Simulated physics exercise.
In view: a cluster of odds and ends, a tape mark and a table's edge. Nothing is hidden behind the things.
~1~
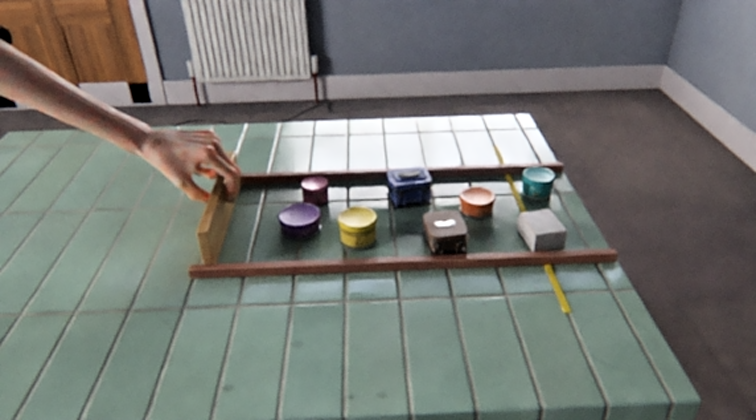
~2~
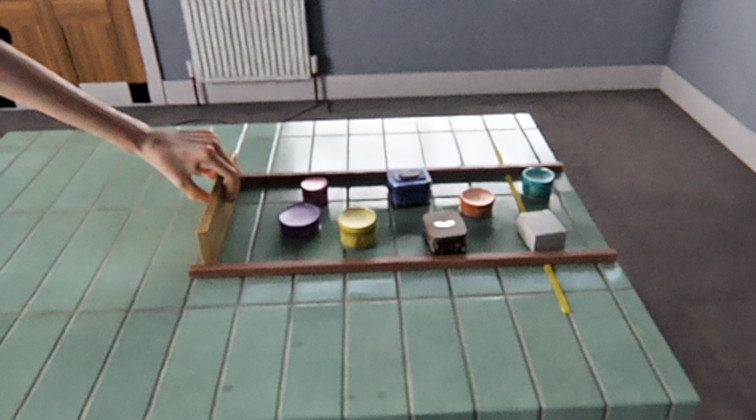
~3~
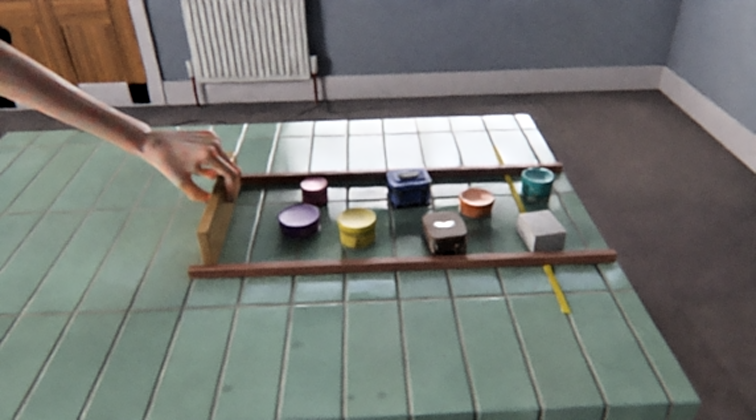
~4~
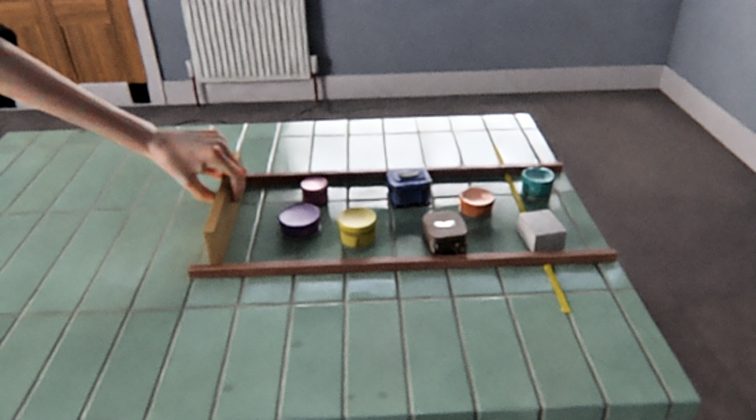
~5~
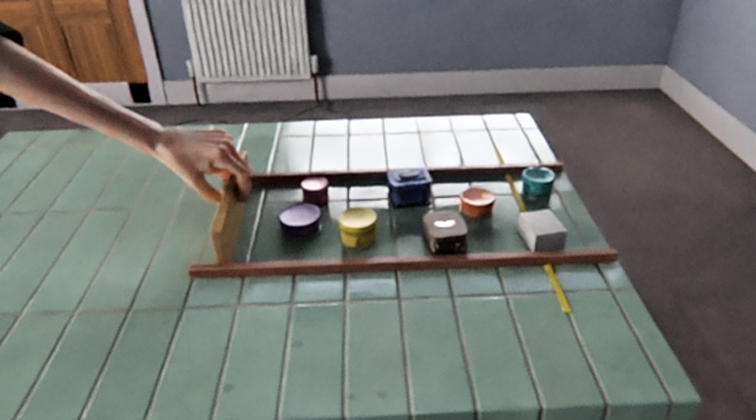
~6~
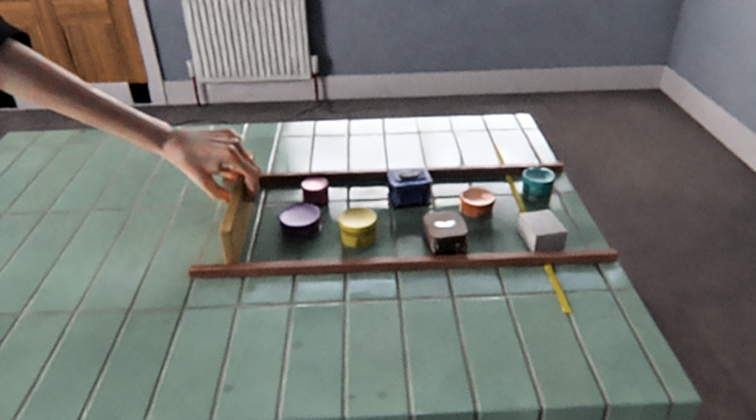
A hand reaching in from the left grips an upright wooden board on a green tiled table, seen from above in a room with a white radiator. Between two brown rails sit purple, pink and yellow pots, a blue container, a brown case, an orange pot, a turquoise tin and a white block near yellow tape. The board, at first almost still, slides slightly right, while the objects and camera stay still.
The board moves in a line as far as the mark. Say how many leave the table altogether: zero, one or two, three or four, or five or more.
Outcome: The number that fall off is one or two.
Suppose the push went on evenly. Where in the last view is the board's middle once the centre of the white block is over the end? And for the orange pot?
Its middle is around (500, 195) and around (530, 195).
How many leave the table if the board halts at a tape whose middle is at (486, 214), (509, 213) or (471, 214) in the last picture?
Down on the floor: 0, 1 and 0.
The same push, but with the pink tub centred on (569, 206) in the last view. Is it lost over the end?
From there it falls.
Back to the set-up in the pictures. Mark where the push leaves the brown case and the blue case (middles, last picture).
First (594, 231), then (555, 188).
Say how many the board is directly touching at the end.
3 of them.
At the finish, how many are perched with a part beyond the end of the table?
3 of them.
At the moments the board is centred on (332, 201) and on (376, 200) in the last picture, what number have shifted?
At the one place 3, at the other 4.
A little later, none off yet; turquoise tin at rest near (538, 184); white block at rest near (542, 231); orange pot at rest near (477, 204).
Next, none off yet; turquoise tin at rest near (538, 184); white block at rest near (542, 231); orange pot shifted about its own width near (500, 208).
When it is over, the number that fall off is one or two; down, white block.
